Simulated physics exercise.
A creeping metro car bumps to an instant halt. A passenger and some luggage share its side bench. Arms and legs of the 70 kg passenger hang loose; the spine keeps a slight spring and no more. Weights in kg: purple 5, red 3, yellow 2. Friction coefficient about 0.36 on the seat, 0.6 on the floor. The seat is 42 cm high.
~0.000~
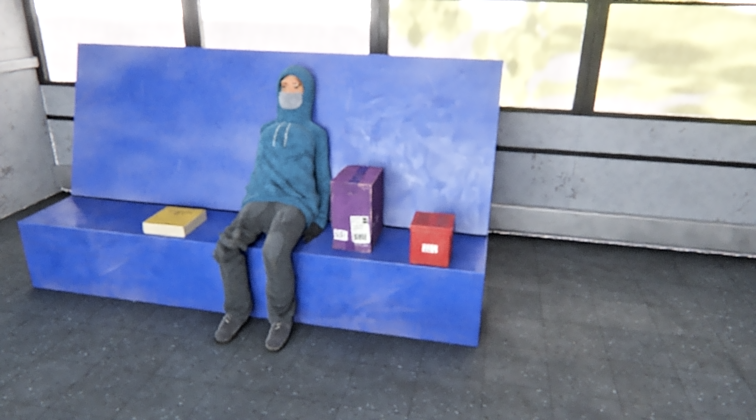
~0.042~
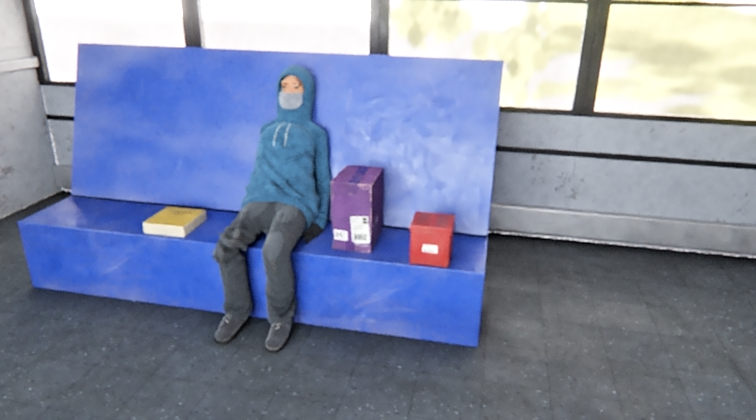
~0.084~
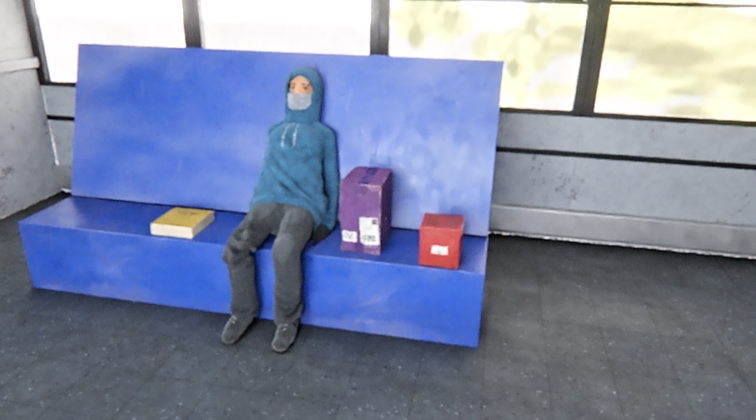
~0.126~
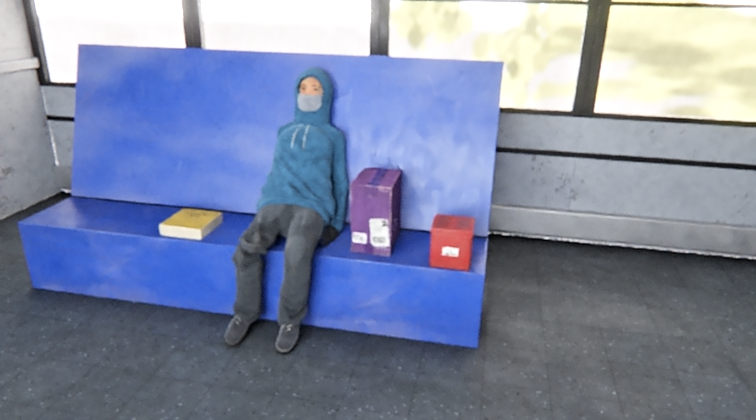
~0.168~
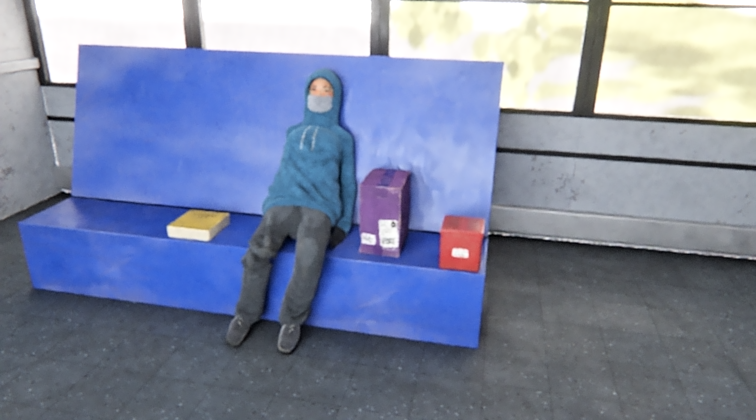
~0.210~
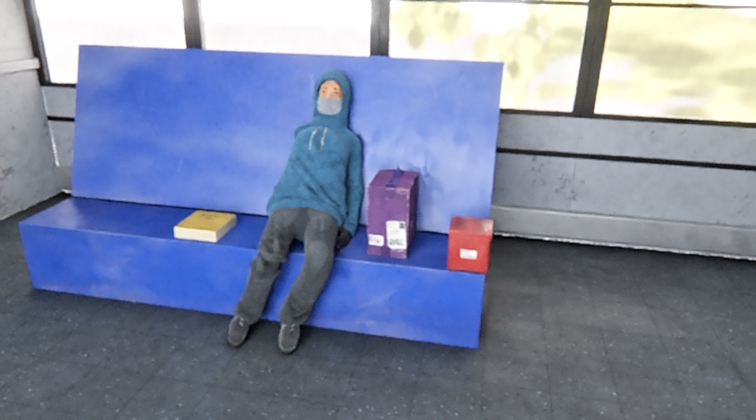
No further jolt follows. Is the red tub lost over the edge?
This time the red tub slides off.
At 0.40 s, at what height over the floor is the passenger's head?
Some 110 cm up.
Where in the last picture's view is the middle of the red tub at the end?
At about (504, 324).
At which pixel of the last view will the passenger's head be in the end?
Around (463, 232).
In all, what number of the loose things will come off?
In all, 1.
After 0.40 s the red tub is 2 cm past the bench end, tilted 15°, near (492, 247) in the last picture's view.
After 0.65 s the red tub is 14 cm past the bench end, tilted 90°, near (514, 282) in the last picture's view.
After 1.05 s the red tub is 16 cm past the bench end, tilted 110°, near (513, 320) in the last picture's view; the purple pack 28 cm short of the bench end, tilted 0°.
When all is still (2.7 s), purple pack stays on; red tub drops off; yellow folder stays on; passenger's hips keep to the seat.
